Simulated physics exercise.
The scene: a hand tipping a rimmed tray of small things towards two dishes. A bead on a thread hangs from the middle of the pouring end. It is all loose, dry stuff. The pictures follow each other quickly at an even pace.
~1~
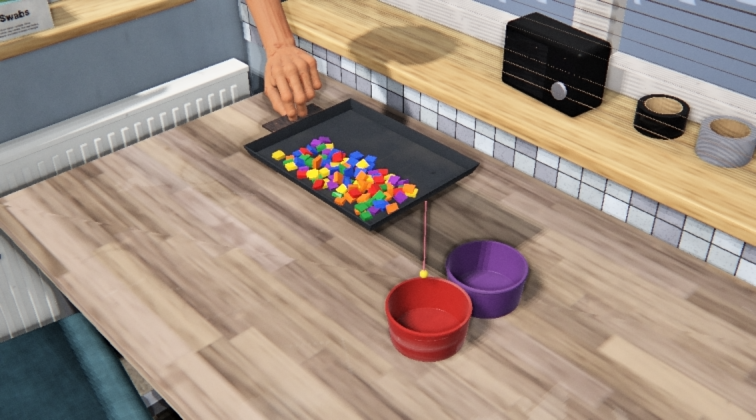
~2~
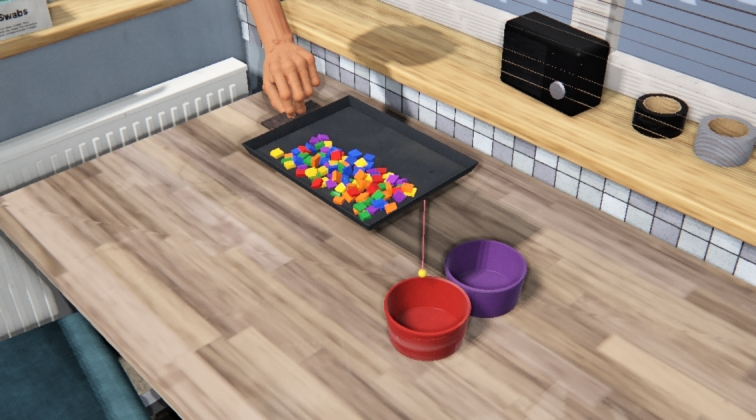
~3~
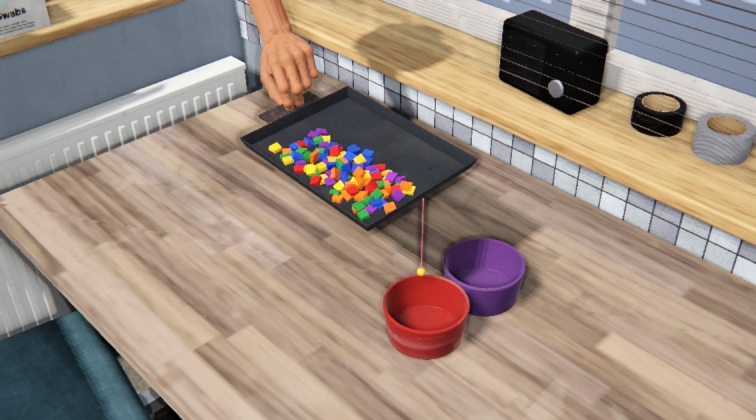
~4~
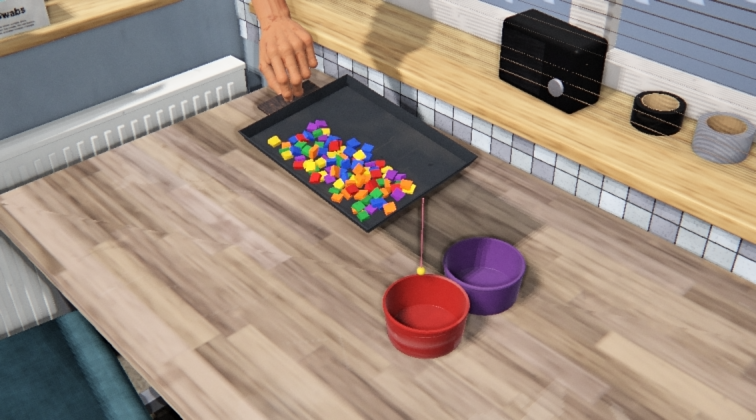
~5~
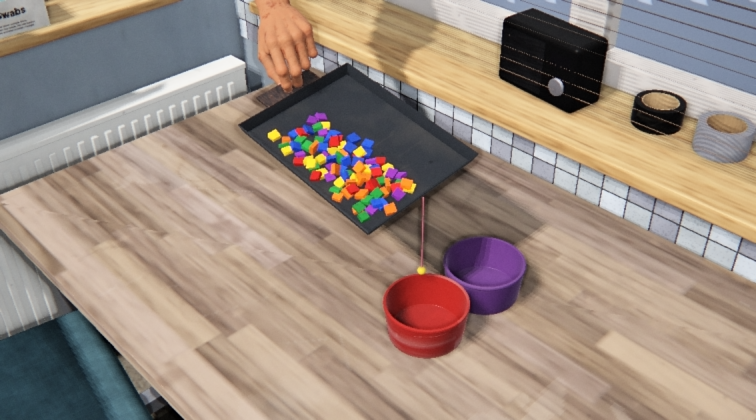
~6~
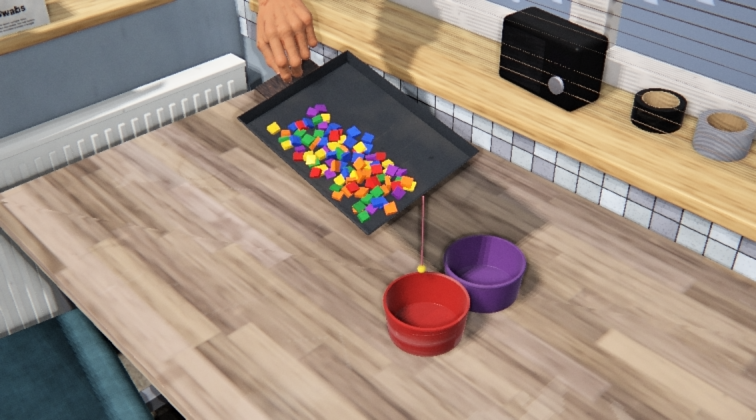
A hand held a dark tray of colourful little cubes above a wooden table, near a red dish and a purple one, then gradually raised its far side, tilting it towards the near left corner.
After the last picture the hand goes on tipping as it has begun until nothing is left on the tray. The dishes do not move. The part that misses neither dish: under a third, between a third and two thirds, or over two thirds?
Caught overall: Less than a third.
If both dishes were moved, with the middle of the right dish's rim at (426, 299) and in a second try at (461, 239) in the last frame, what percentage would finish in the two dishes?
The first gives 60 %, the second 0 %.
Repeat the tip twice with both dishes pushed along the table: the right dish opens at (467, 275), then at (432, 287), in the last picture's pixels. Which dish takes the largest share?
One: Left. Two: The left one.
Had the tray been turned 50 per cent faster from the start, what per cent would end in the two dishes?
Near 10 %.
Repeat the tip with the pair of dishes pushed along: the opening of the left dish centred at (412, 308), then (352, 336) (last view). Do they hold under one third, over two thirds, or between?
The first try: In the middle band. The second: Beyond two thirds.
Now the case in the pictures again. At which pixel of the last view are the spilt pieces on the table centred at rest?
At about (356, 351).
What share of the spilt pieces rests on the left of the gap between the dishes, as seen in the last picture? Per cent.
Close to 100 per cent.
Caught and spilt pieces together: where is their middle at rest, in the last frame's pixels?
At about (366, 348).
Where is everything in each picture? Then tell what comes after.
The first frame shows corners of the pouring end at (370, 221) and (473, 163), level; middle of the load at (349, 173), mosaic tiles; left dish at (459, 338); right dish at (516, 296); bead on its thread at (424, 274).
The second frame shows corners of the pouring end at (369, 221) and (471, 162), level; middle of the load at (347, 171).
The third frame shows corners of the pouring end at (368, 222) and (470, 159), tipped barely, lowest at the left corner; middle of the load at (346, 168).
The fourth frame shows corners of the pouring end at (368, 224) and (471, 156), tipped a little, lowest at the left corner; middle of the load at (346, 164).
The fifth frame shows corners of the pouring end at (368, 227) and (471, 154), tipped a little, lowest at the left corner; middle of the load at (346, 161).
The sixth frame shows corners of the pouring end at (369, 228) and (472, 150), tipped clearly, lowest at the left corner; middle of the load at (346, 157); left dish at (457, 333); right dish at (514, 290).
Soon, tray tipped steeply; nearly all on the tray; a stray few in the air.
A while on, tray tipped right over; a stray few on the tray; about a quarter in the left dish; most outside both; a small part in the air.
Towards the end, tray tipped past a quarter turn; about a quarter in the left dish; most outside both.
Finally, tray tipped past a quarter turn; about a quarter in the left dish; none in the right dish; most outside both.
